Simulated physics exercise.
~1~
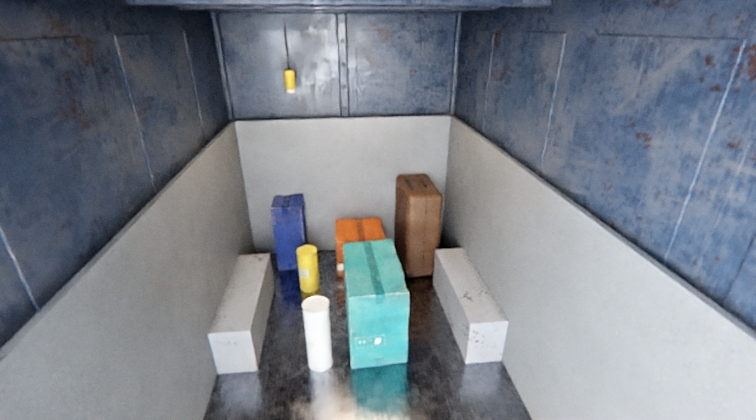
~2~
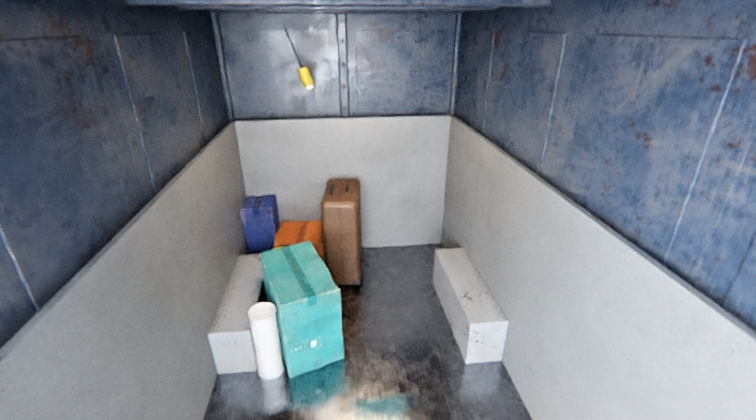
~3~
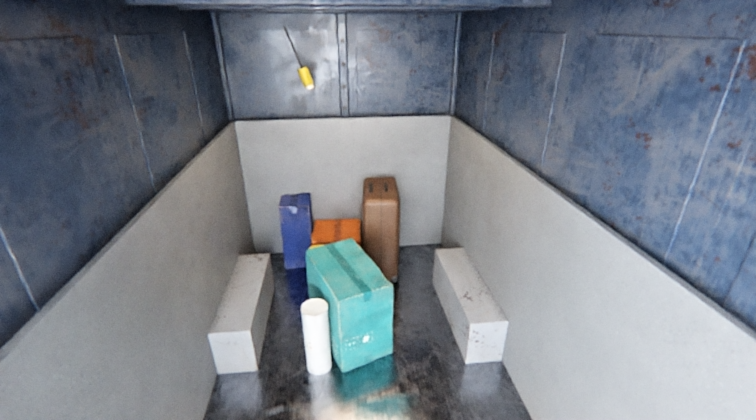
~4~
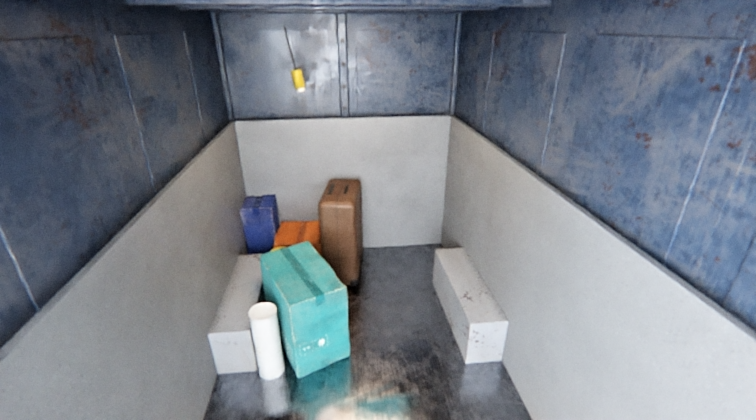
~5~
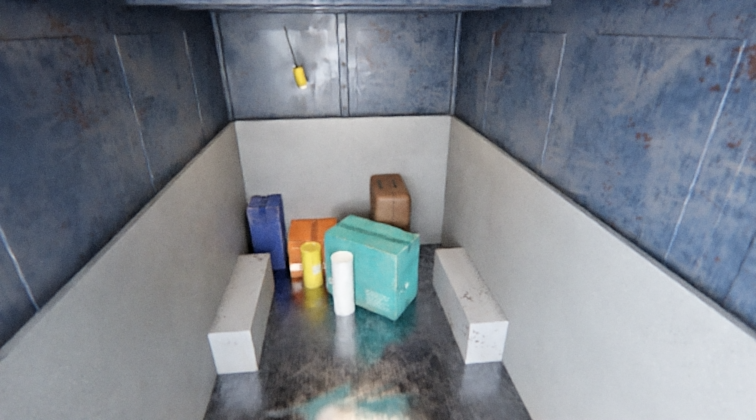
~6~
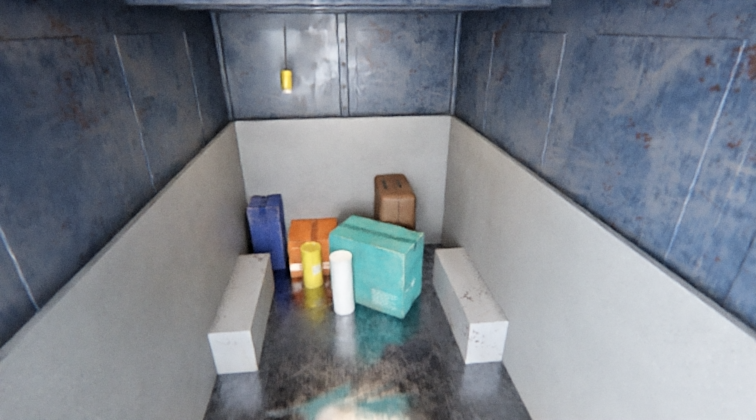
Boxes, brown case and white canister sliding left, right, left, then right and deeper into a van's load bay, ending untoppled.
